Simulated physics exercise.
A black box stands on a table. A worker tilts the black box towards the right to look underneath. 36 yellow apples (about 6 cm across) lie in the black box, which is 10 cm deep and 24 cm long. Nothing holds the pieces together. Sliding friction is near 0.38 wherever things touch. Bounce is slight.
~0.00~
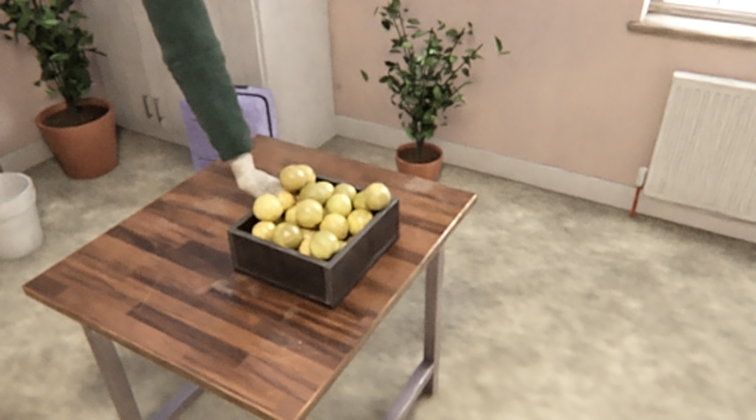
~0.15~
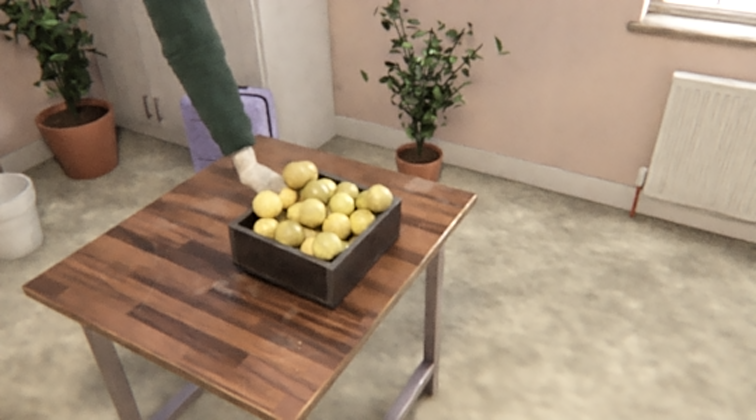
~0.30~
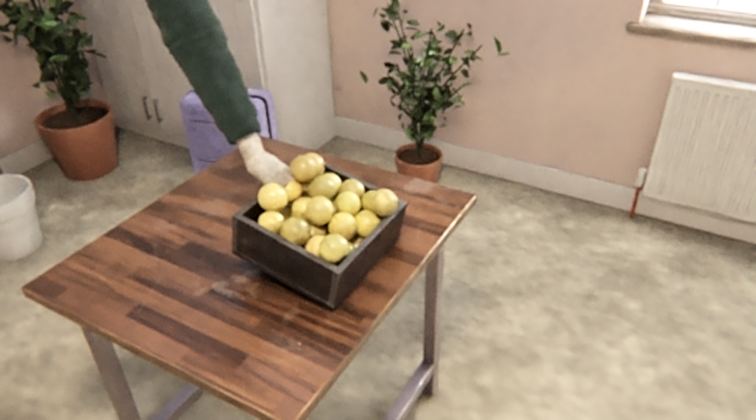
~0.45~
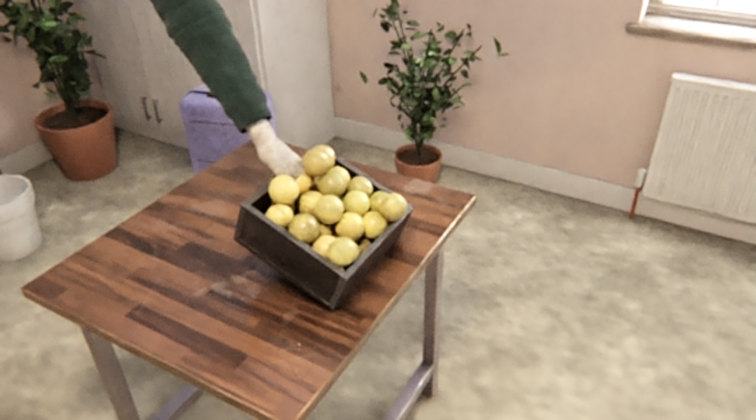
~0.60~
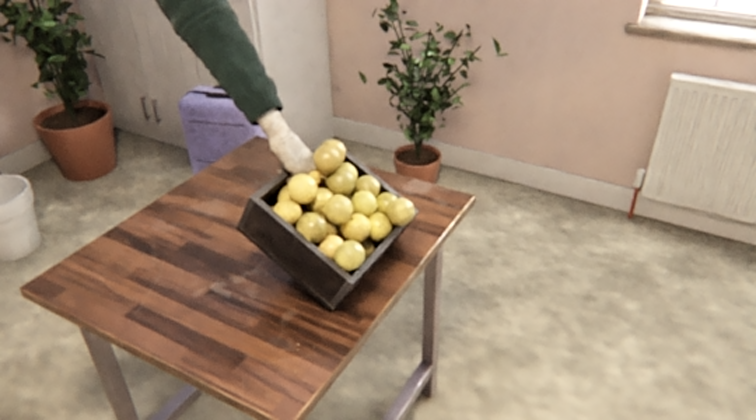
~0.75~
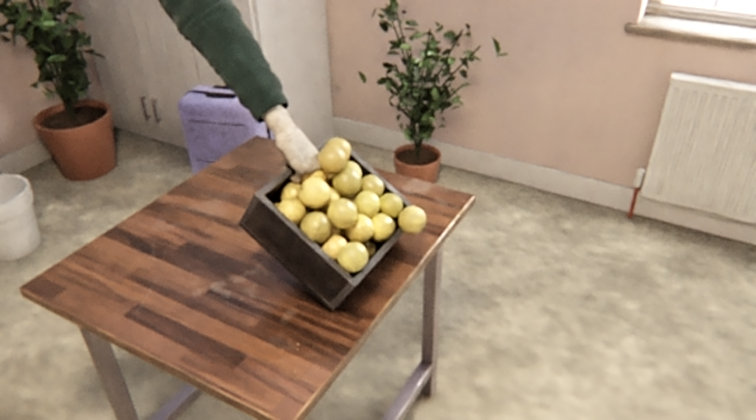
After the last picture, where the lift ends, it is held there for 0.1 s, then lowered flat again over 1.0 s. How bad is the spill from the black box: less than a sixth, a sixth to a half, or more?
The black box loses under a sixth of its yellow apples.
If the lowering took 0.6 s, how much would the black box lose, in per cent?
Then black box 0 per cent.
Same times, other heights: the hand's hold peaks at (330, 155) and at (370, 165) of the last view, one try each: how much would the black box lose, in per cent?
Black box 30 then 50 per cent.
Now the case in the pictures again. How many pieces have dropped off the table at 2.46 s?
Roughly 1.
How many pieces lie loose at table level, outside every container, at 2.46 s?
About 0.
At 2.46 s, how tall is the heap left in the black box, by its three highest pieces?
Some 16 cm.
After 1.02 s, tilt 30°; 1 of 36 out of the black box.
After 1.36 s, tilt 16°; 1 of 36 out of the black box.
After 1.84 s, tilt 0°; 1 of 36 out of the black box.
When it is over (at 2.46 s), 1 of 36 out of the black box. Asked share, 1 of 36, 3 per cent.
